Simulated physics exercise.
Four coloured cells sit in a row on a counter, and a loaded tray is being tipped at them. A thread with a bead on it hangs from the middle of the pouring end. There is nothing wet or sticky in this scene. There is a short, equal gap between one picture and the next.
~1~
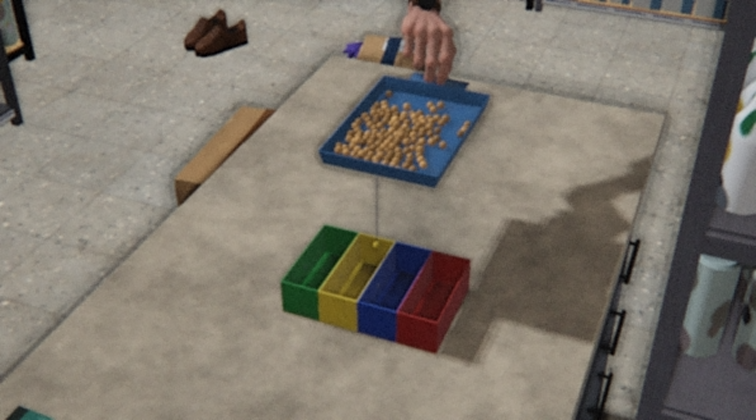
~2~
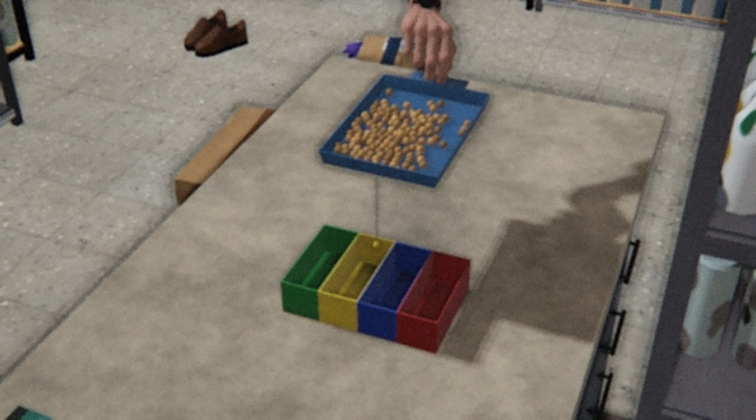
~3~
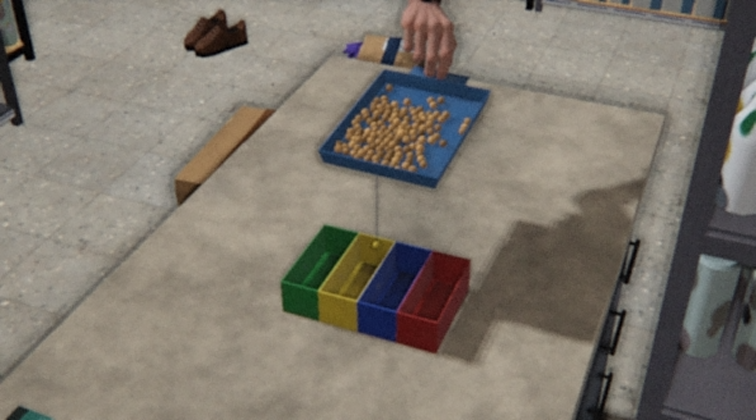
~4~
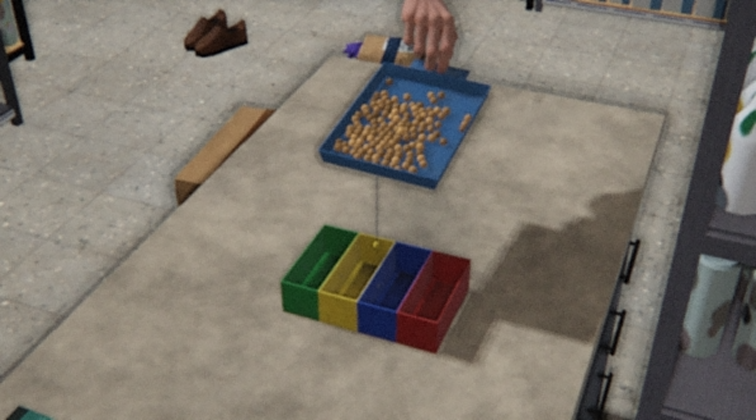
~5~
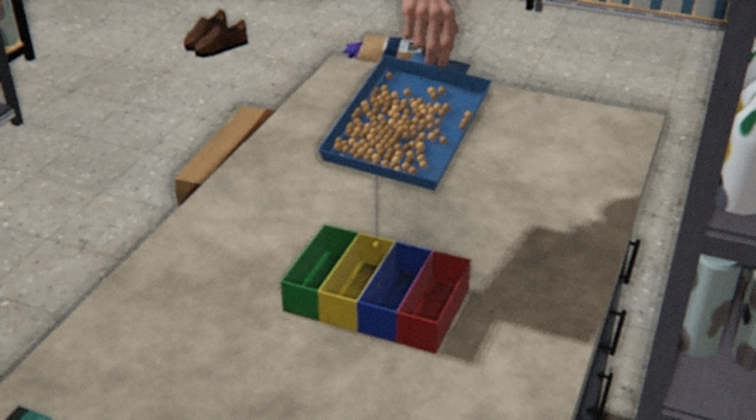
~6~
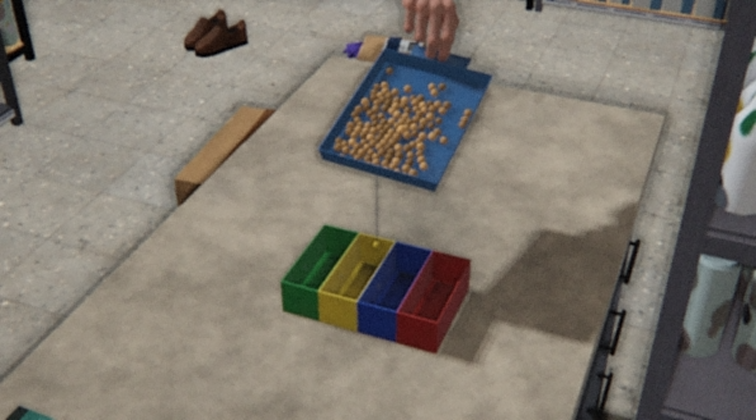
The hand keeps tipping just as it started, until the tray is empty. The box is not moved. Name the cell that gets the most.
Red.
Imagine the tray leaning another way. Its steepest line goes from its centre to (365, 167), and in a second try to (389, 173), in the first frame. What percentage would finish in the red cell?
I'd say roughly 0 percent with the first slope, 20 percent with the other.
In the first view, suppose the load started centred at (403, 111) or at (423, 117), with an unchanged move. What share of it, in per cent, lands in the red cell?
First case: Some 60 %; second case: Some 60 %.
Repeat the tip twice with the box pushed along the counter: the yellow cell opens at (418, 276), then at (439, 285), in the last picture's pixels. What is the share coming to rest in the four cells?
Close to 100 per cent, followed by close to 90 per cent.
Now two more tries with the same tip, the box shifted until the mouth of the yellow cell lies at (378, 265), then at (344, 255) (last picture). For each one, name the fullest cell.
Try 1: The blue one. Try 2: The red one.
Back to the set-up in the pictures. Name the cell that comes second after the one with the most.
That is the blue cell.
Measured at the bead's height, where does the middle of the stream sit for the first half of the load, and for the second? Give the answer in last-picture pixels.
The opening half passes (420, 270), the closing half (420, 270).
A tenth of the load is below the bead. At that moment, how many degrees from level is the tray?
Close to 75 degrees, I reckon.
Just after the last frame, tray tipped steeply; almost all on the tray; just a few falling or outside the box.
A moment on, tray tipped right over; about a tenth on the tray; roughly half in the red cell; roughly a quarter in the blue cell; about a tenth in the yellow cell; about a tenth falling or outside the box.
Further on, tray tipped past a quarter turn; roughly half in the red cell; roughly a third in the blue cell; about a tenth in the yellow cell; about a tenth falling or outside the box.
When it is over, tray tipped past a quarter turn; roughly half in the red cell; roughly a third in the blue cell; about a tenth in the yellow cell; not one in the green cell; about a tenth outside the box.
